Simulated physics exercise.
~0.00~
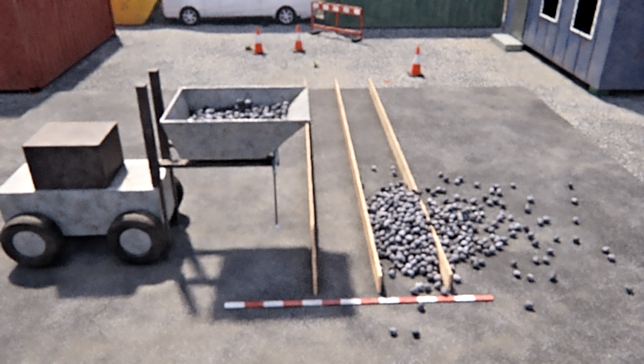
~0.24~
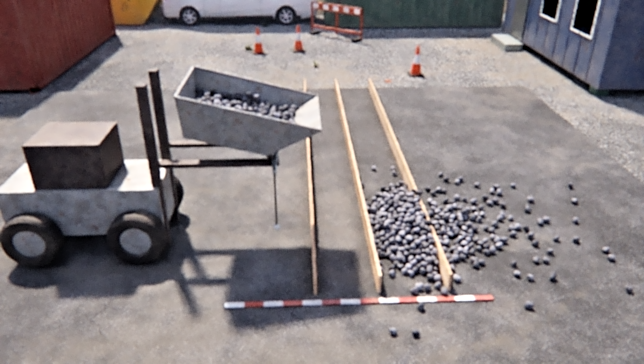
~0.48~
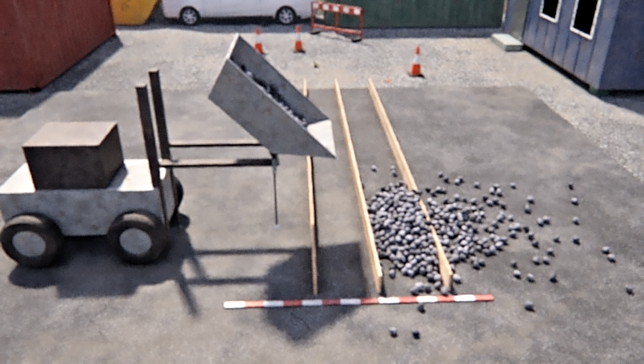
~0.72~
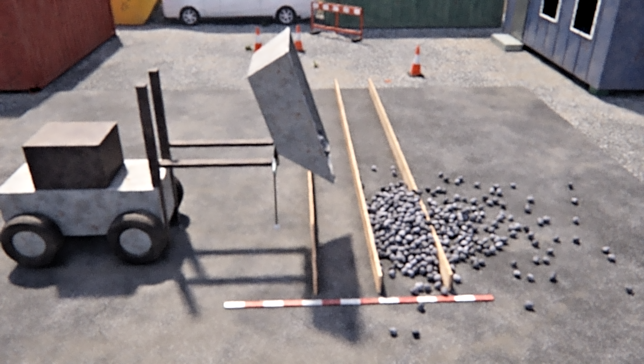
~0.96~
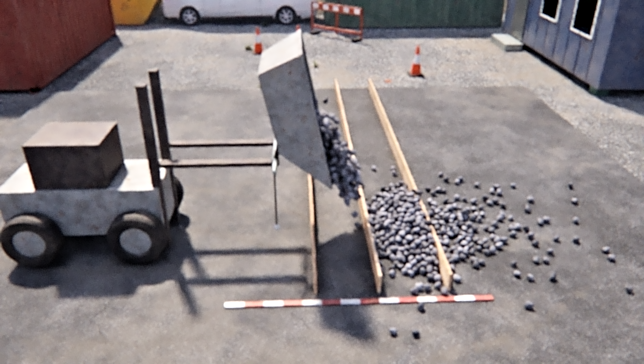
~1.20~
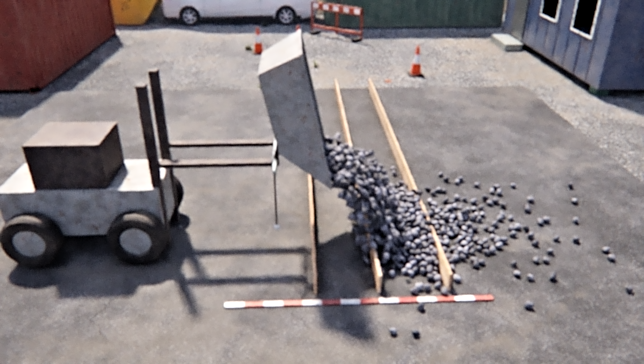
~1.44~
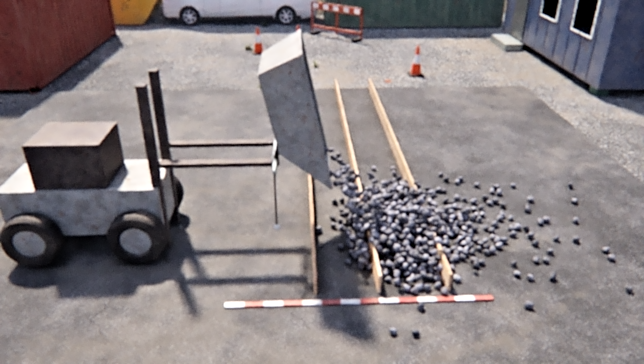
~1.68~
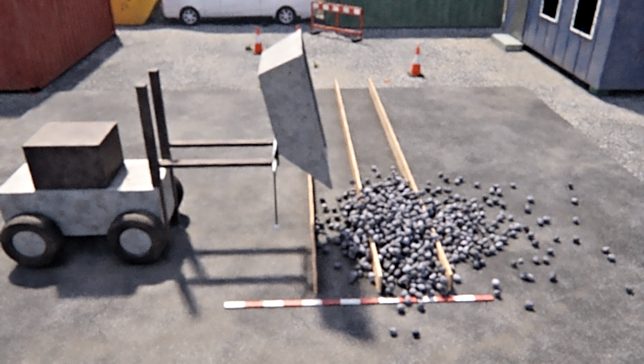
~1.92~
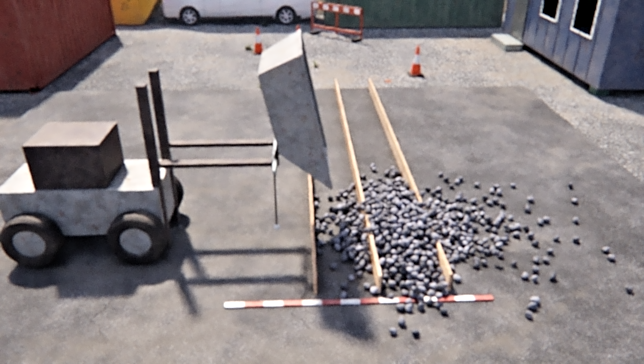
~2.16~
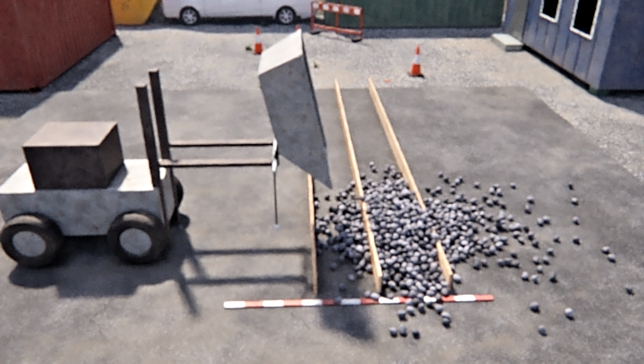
In a paved yard, a forklift tips its skip, spilling dark stones over the older pile.
